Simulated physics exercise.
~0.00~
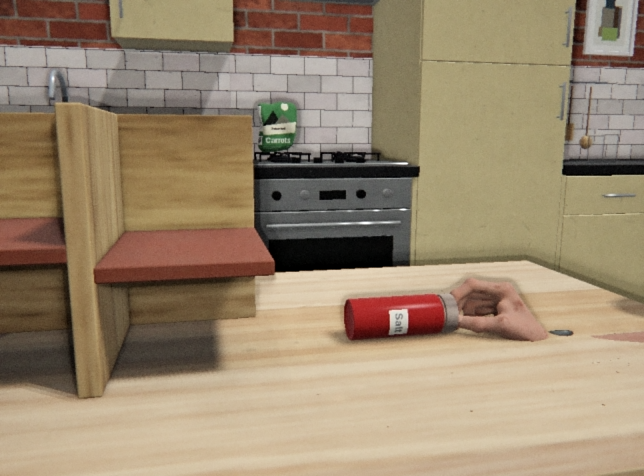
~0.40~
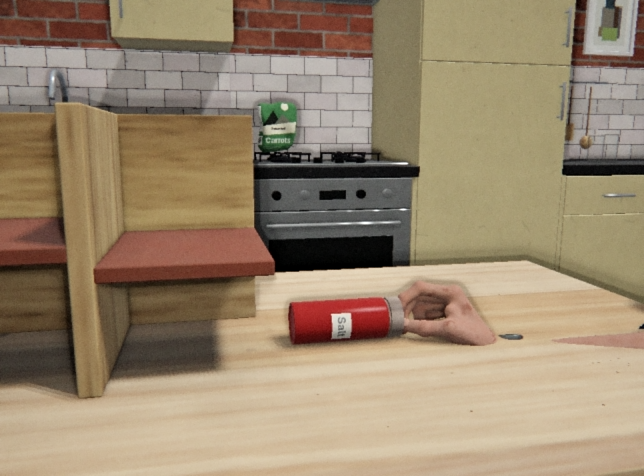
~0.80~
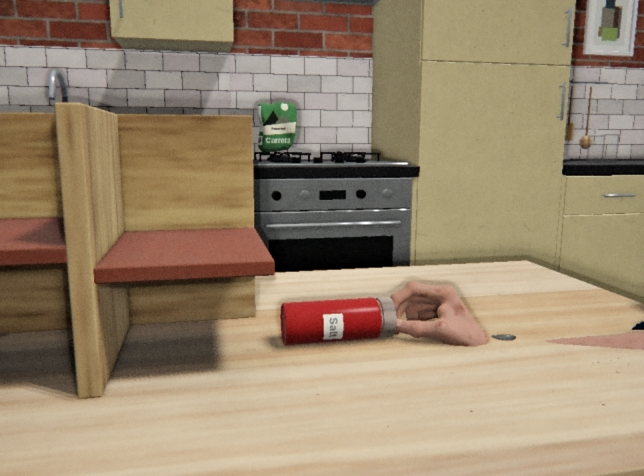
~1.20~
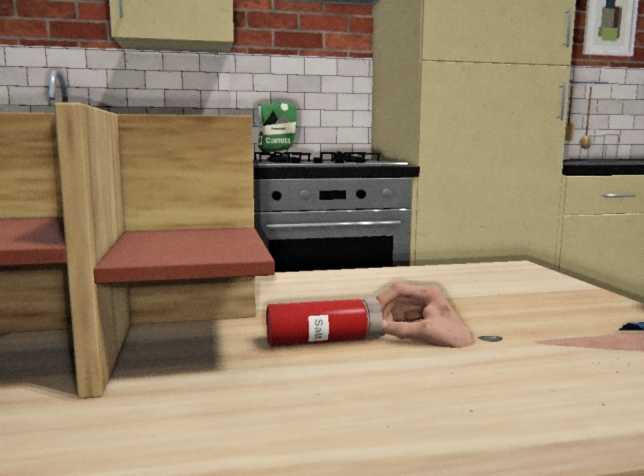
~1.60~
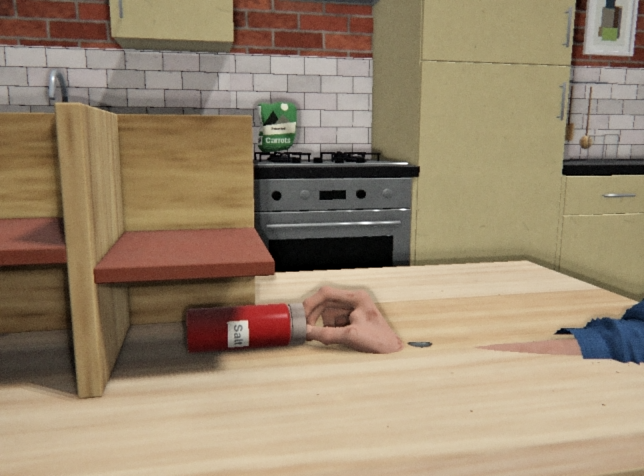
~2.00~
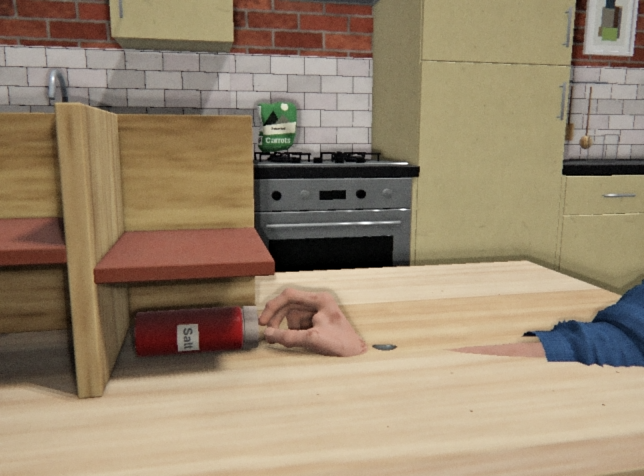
On a wooden kitchen counter, a hand pushes a red salt shaker lying on its side leftward toward a low reddish shelf held by wooden panels. The shaker reaches the opening and slides in beneath the shelf, the hand still at its cap end.
